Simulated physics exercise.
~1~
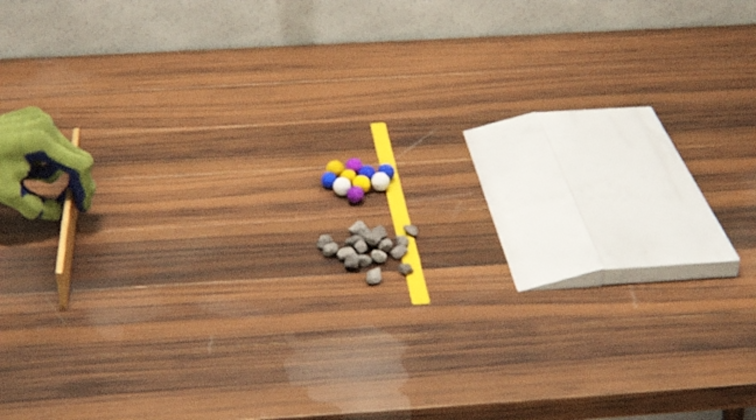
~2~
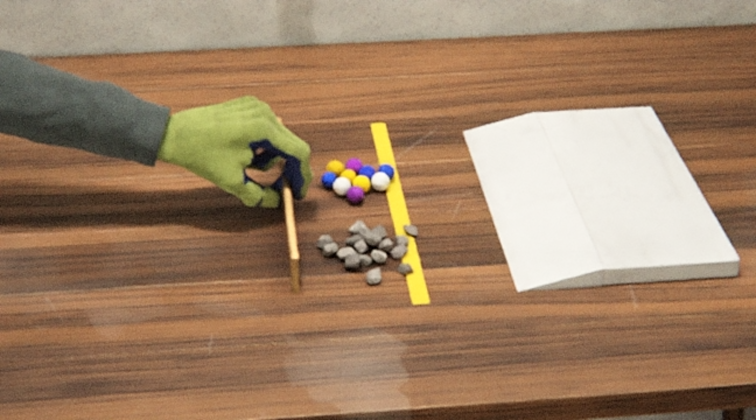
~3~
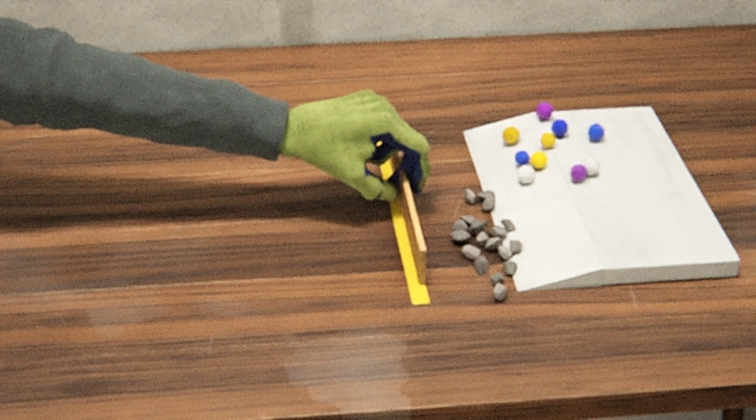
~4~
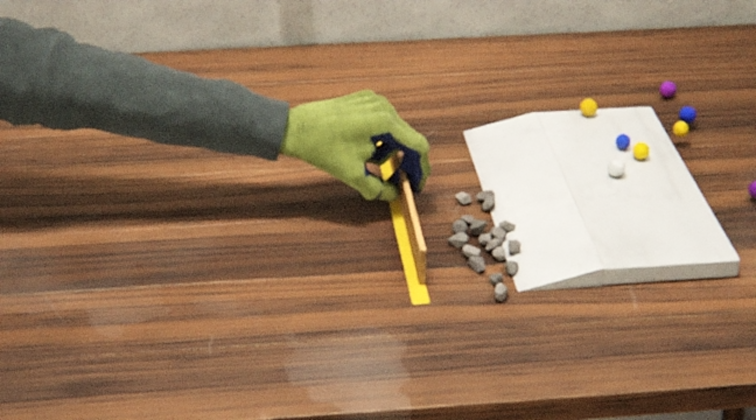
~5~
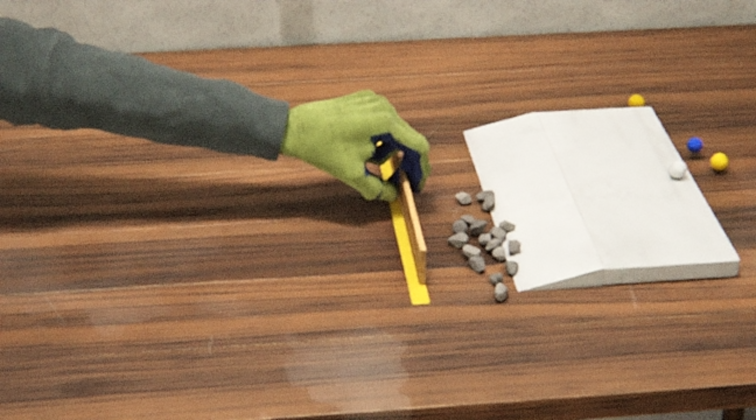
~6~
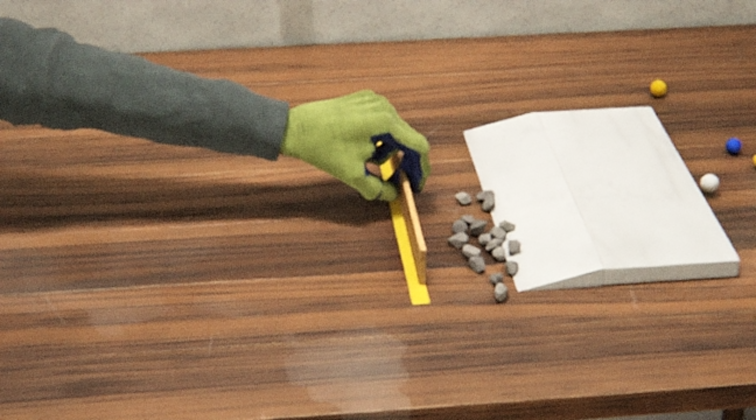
A green-gloved hand pushed a wooden strip right, sweeping colourful balls and grey stones toward a white ramp, and stopped at the yellow tape. The balls rolled up and over the ramp, while the stones stayed bunched around its near edge.
